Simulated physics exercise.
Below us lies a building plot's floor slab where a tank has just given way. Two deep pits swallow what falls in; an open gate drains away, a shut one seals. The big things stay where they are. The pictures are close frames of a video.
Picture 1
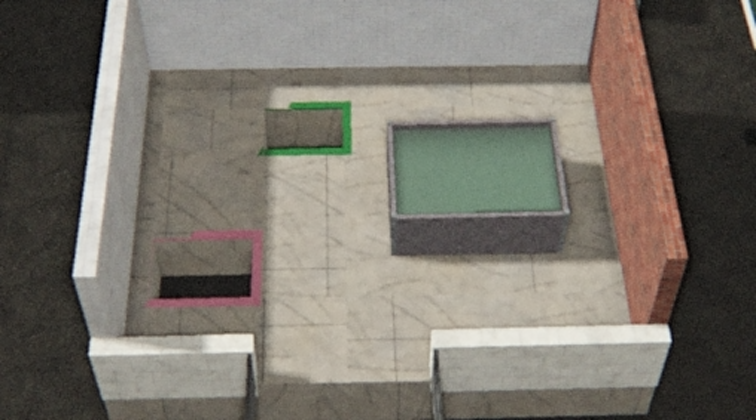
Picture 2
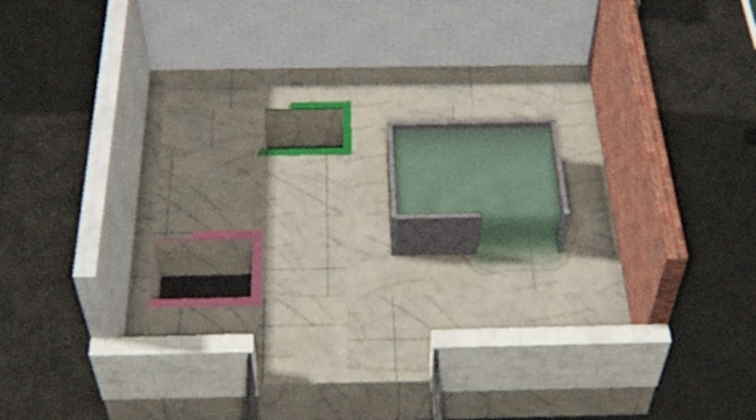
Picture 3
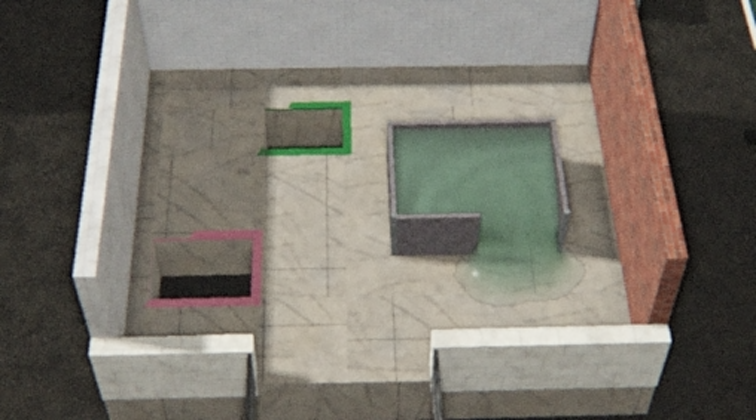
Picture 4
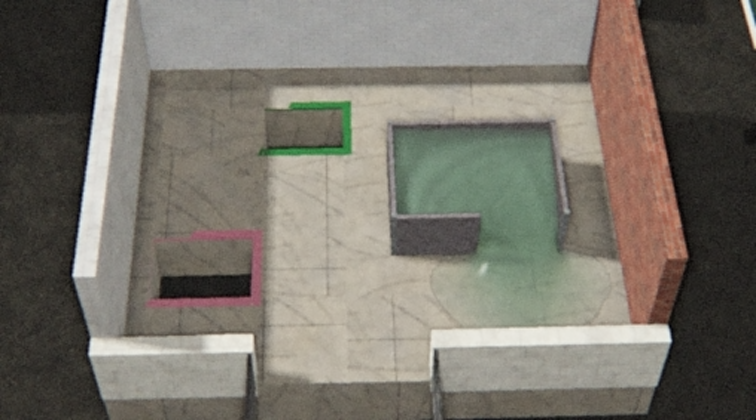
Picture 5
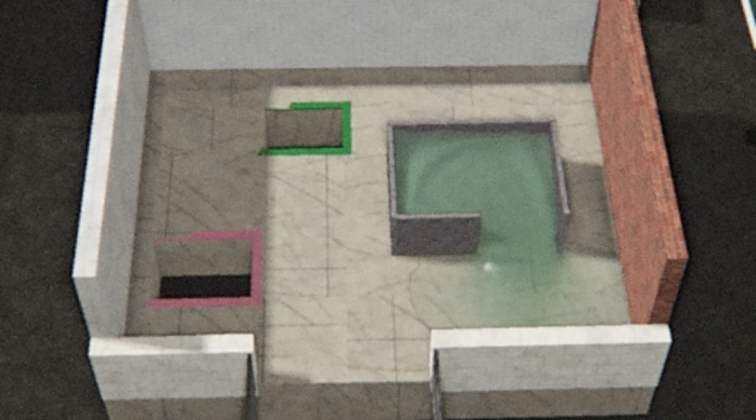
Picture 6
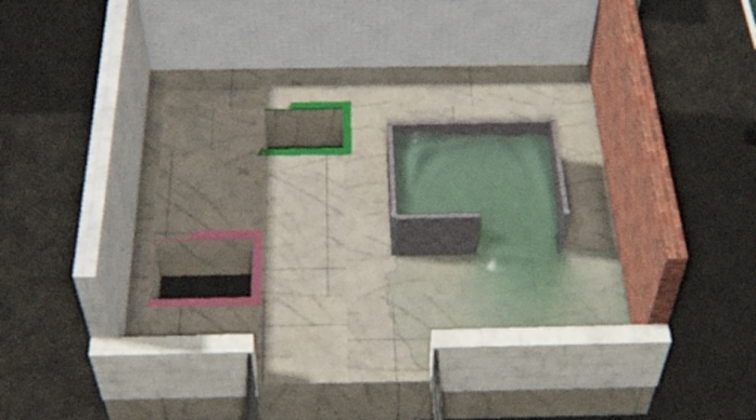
A tank of green water breaks open at its front and spills across the floor.
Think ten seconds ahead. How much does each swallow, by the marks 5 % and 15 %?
One by one: The gate takes between 5 and 15 %; the green pit takes between 5 and 15 %; the pink pit takes above 15 %.
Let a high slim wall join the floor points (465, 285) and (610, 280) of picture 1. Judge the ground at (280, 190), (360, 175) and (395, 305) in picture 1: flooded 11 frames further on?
One after the other: Free of water, not flooded, awash.
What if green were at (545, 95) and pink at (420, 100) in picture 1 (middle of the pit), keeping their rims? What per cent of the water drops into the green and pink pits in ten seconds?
Parts in a hundred: Green 25, pink 4.
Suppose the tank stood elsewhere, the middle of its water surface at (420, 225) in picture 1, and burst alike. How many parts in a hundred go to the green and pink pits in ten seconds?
In per cent: Green 10, pink 14.
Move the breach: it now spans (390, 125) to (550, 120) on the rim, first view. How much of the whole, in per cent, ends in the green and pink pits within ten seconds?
Roughly, in per cent: Green 25, pink 20.
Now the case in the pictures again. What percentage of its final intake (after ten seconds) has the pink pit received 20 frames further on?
Near 15 in a hundred.
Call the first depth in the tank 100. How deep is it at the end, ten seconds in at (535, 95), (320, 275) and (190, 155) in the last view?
About 10, 4 and 6 per cent.
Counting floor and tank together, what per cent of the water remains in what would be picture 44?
Roughly 78 per cent.
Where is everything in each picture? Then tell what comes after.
In the first frame, still water in the tank at (475, 171).
In the second frame, water pours out at (518, 239) and has run to (473, 263).
In the third frame, the front is at (476, 293), out from the gap at (518, 240).
In the fourth frame, the front is at a hidden place, out from the gap at (518, 241).
In the fifth frame, water pours out at (518, 241) and has run to a hidden place.
In the sixth frame, the front is at a hidden place, out from the gap at (518, 240).
A moment on, water covers 15 % of the floor; the gate 0 %, the green pit 0 %, the pink pit 0 %.
Next, water covers 30 % of the floor; the gate 2 %, the green pit 0 %, the pink pit 0 %.
Then, water covers 60 % of the floor; the gate 5 %, the green pit 0 %, the pink pit 3 %.
Later, water covers 90 % of the floor; the gate 9 %, the green pit 2 %, the pink pit 12 %.
In the end, water covers 100 % of the floor; the gate 13 %, the green pit 9 %, the pink pit 21 %.
